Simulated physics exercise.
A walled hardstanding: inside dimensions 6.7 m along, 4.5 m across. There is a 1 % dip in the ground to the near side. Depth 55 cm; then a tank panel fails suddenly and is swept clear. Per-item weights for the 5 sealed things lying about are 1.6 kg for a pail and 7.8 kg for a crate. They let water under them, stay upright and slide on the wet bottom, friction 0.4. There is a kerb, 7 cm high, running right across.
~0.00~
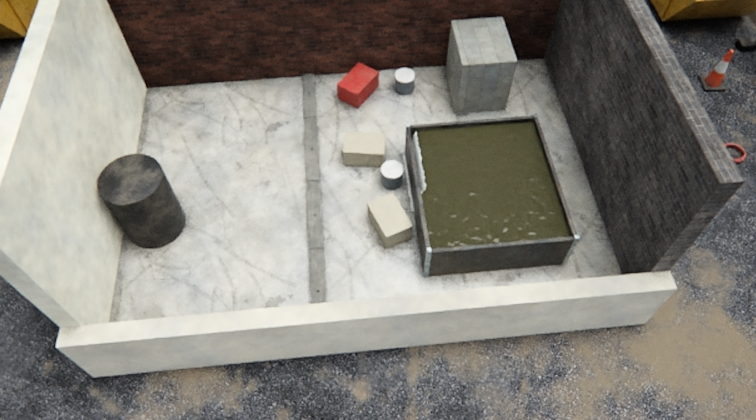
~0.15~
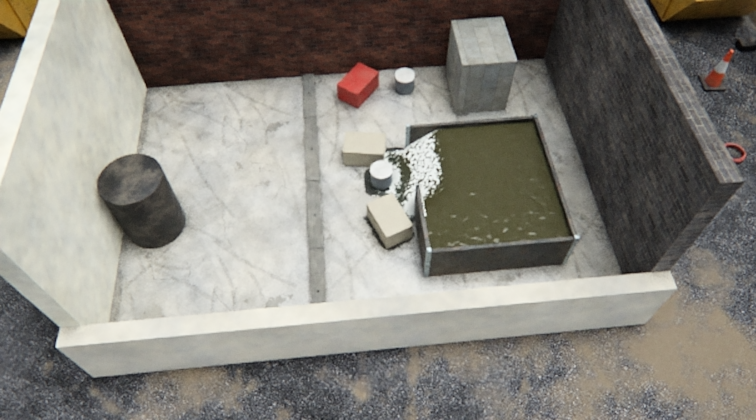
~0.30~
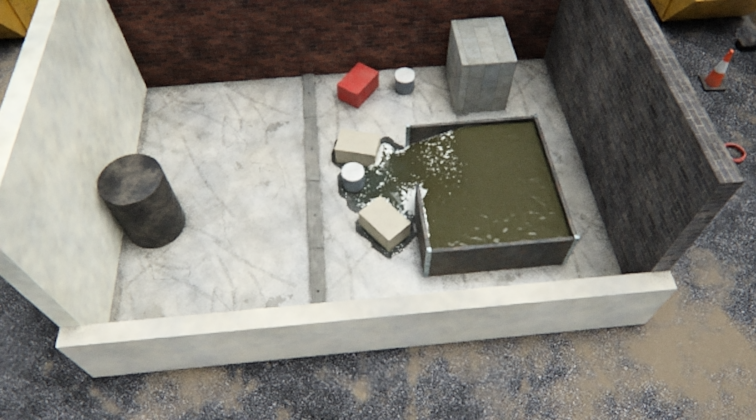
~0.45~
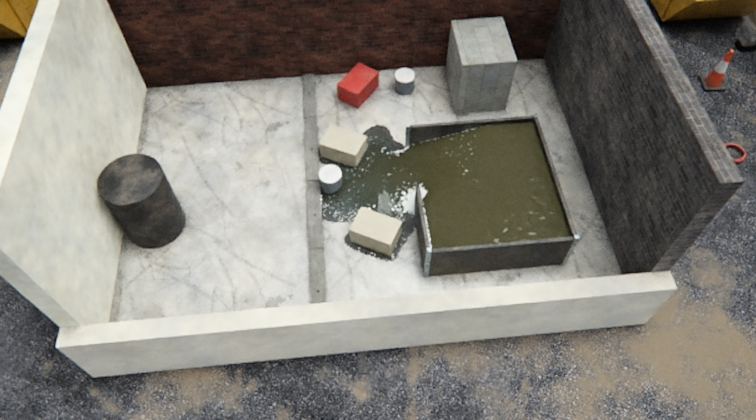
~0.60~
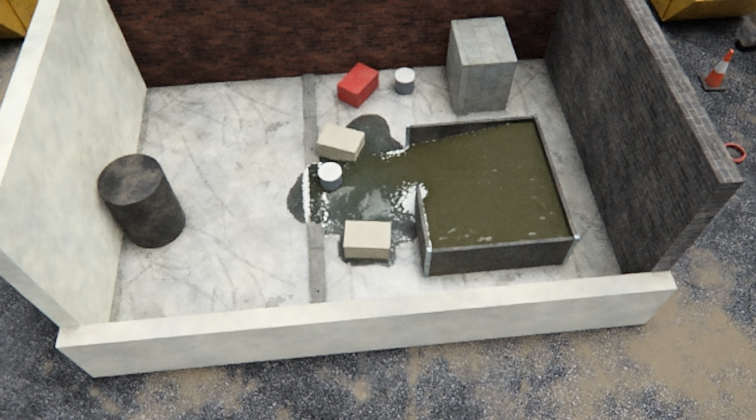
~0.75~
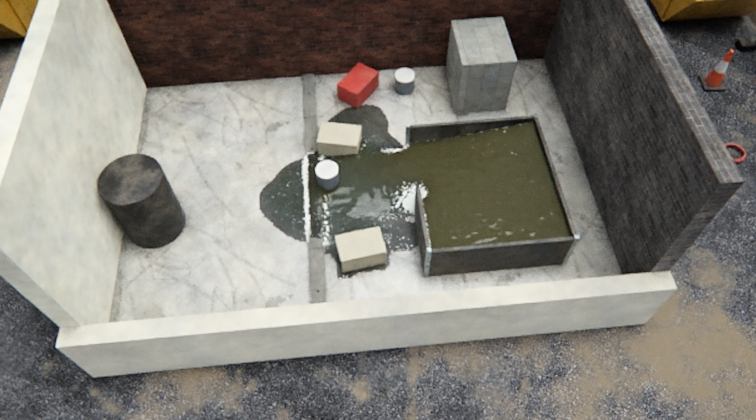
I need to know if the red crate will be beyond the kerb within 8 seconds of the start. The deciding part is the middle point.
As for the red crate, it ends up short.
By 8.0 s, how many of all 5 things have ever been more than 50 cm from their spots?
Count: 5.
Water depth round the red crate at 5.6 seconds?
I'd say around 3 cm.
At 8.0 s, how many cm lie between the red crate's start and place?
I'd estimate some 80 centimetres.
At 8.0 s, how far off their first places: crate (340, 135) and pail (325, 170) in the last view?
Net displacement, in order: 120 cm; 300 cm.
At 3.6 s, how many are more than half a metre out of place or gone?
I count 5.
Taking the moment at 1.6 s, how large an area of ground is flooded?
About 16 m2.
After 1.6 s the red crate is near (360, 72), 0.1 m from its start, aground; 1 of 5 are over the mark; 2 afloat.
After 3.6 s the red crate is near (400, 91), 0.7 m from its start, aground; 1 of 5 are over the mark; 2 afloat.
After 5.6 s the red crate is near (415, 113), 1.2 m from its start, afloat; 1 of 5 are over the mark; 4 afloat.
After 8.0 s the red crate is near (372, 113), 0.8 m from its start, afloat; 1 of 5 are over the mark; 5 afloat.
